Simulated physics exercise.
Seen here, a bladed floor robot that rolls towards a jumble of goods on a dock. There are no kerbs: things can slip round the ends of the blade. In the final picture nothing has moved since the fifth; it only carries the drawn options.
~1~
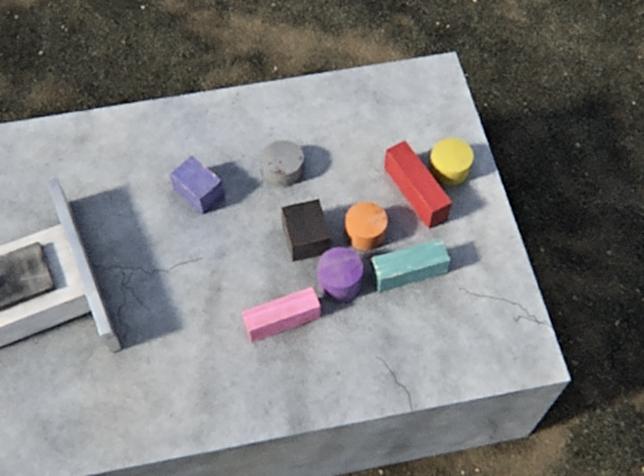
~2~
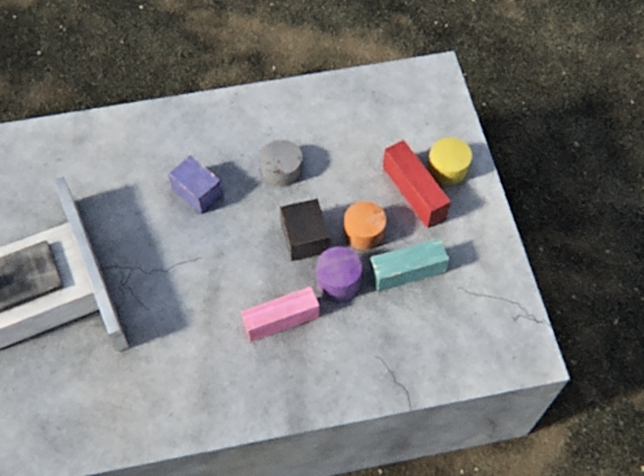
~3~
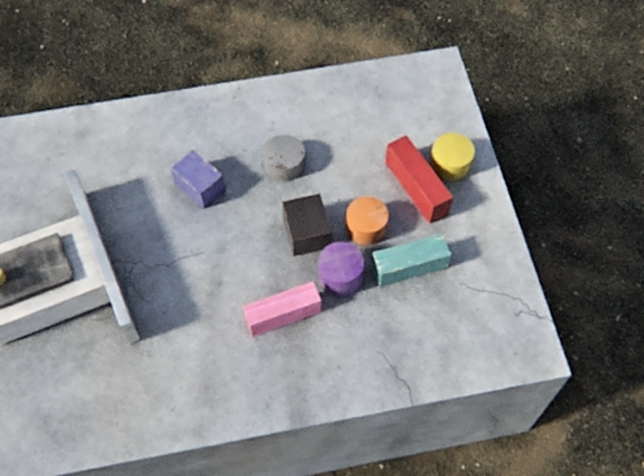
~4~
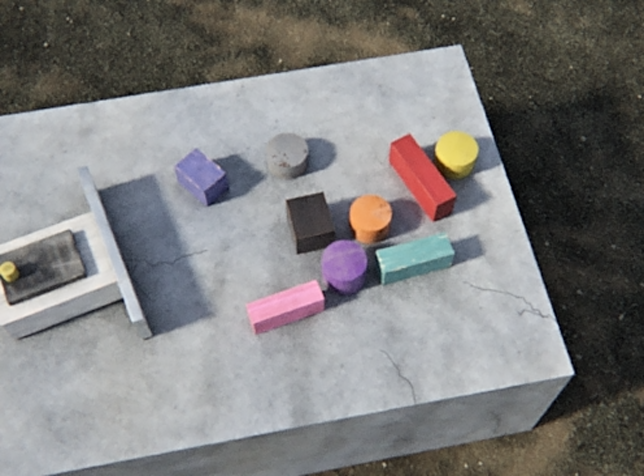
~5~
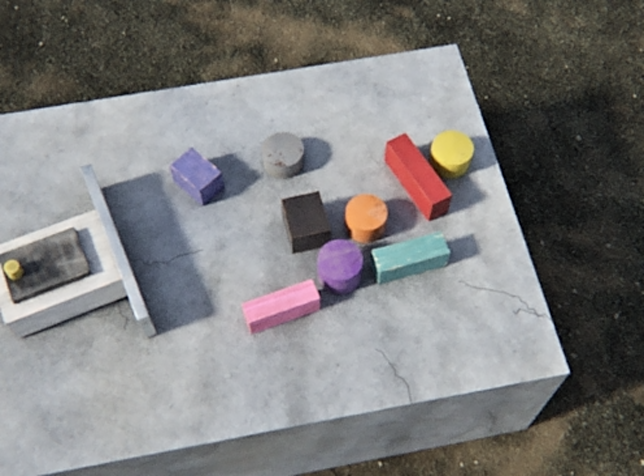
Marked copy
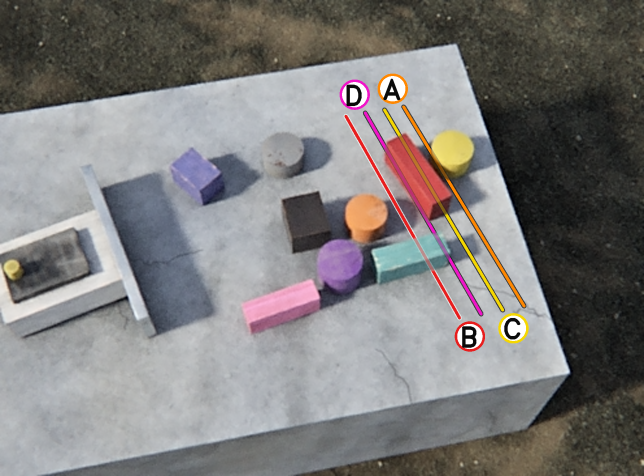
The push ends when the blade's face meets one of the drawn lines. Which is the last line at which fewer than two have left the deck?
It should halt at C.
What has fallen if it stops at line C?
The turquoise bar.
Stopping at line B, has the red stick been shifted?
Yes.
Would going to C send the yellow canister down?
By then, no.
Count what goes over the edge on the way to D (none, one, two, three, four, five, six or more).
In all, none.
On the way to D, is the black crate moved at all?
By then, yes.
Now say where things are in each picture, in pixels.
Yellow canister (451, 162); grey canister (284, 163); red stick (417, 185), in the first picture.
Robot (22, 275); orange canister (364, 226), in the second picture.
Robot (34, 267); blue crate (198, 179), in the third picture.
Robot (46, 263); black crate (310, 223), in the fourth picture.
Robot (50, 261); yellow canister (451, 155); grey canister (284, 155); red stick (417, 177), in the fifth picture.
On the marked copy, A at (460, 200); B at (399, 210); C at (440, 203); D at (420, 207).
Following C. Soon after the start, robot (173, 240); pink stick (313, 307); blue crate (229, 170).
Later, robot (291, 220); turquoise bar (454, 249); pink stick (417, 313).
In the end, robot (385, 204); turquoise bar over the edge; orange canister (509, 201); one fallen.
As for the rest, A drops two; B is within the limit but short; D is within the limit but short.
